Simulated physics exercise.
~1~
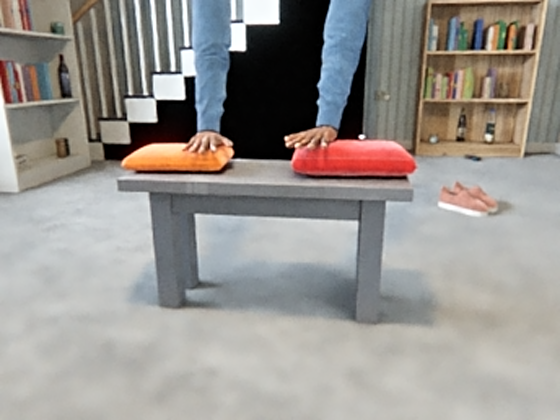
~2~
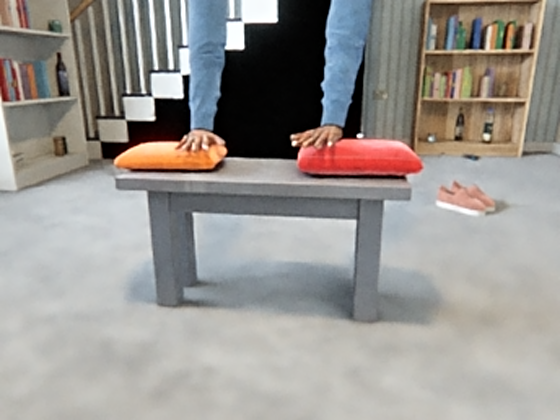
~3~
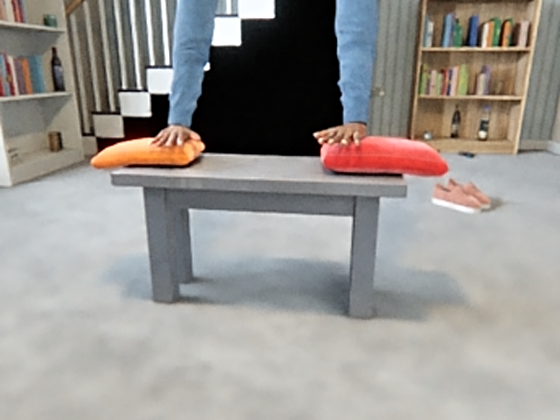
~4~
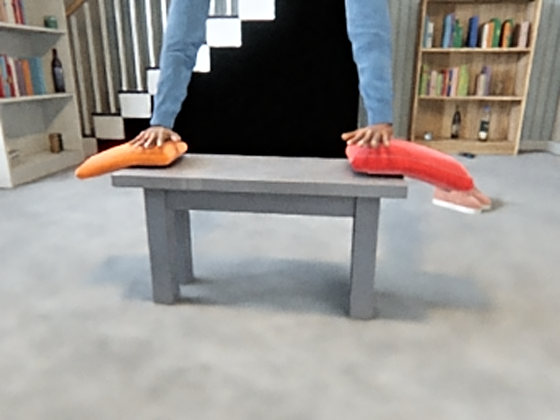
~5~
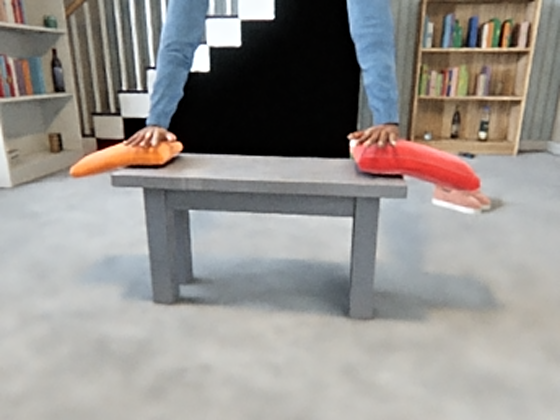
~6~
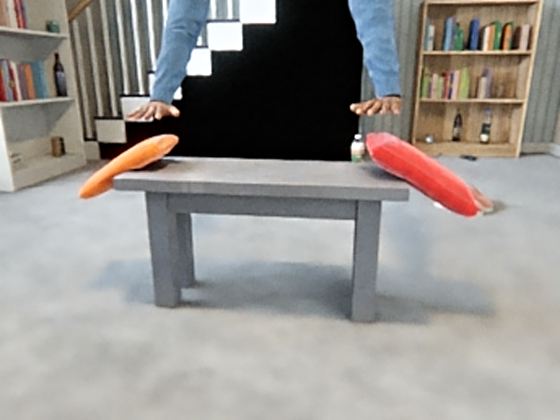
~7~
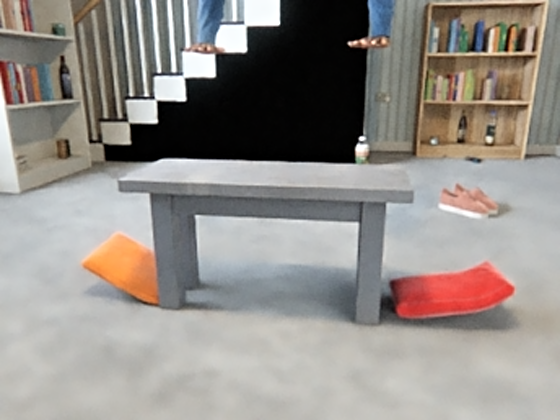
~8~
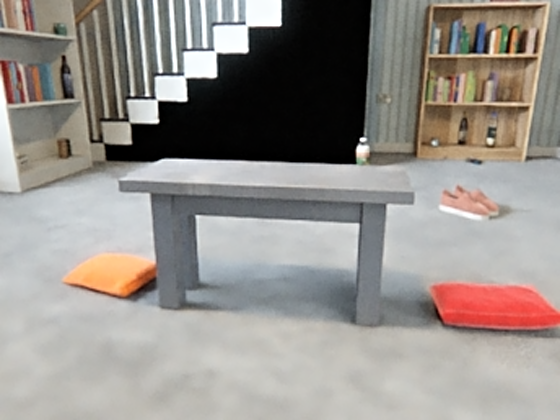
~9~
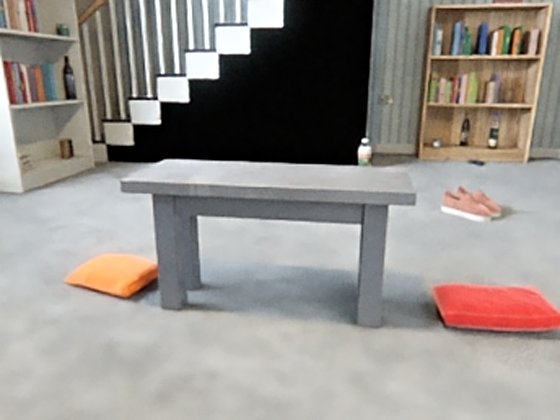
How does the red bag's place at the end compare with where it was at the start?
At the start the red bag was on top of the gray table, toward the right side under a hand. By the end it was lying on the floor to the right of the table.
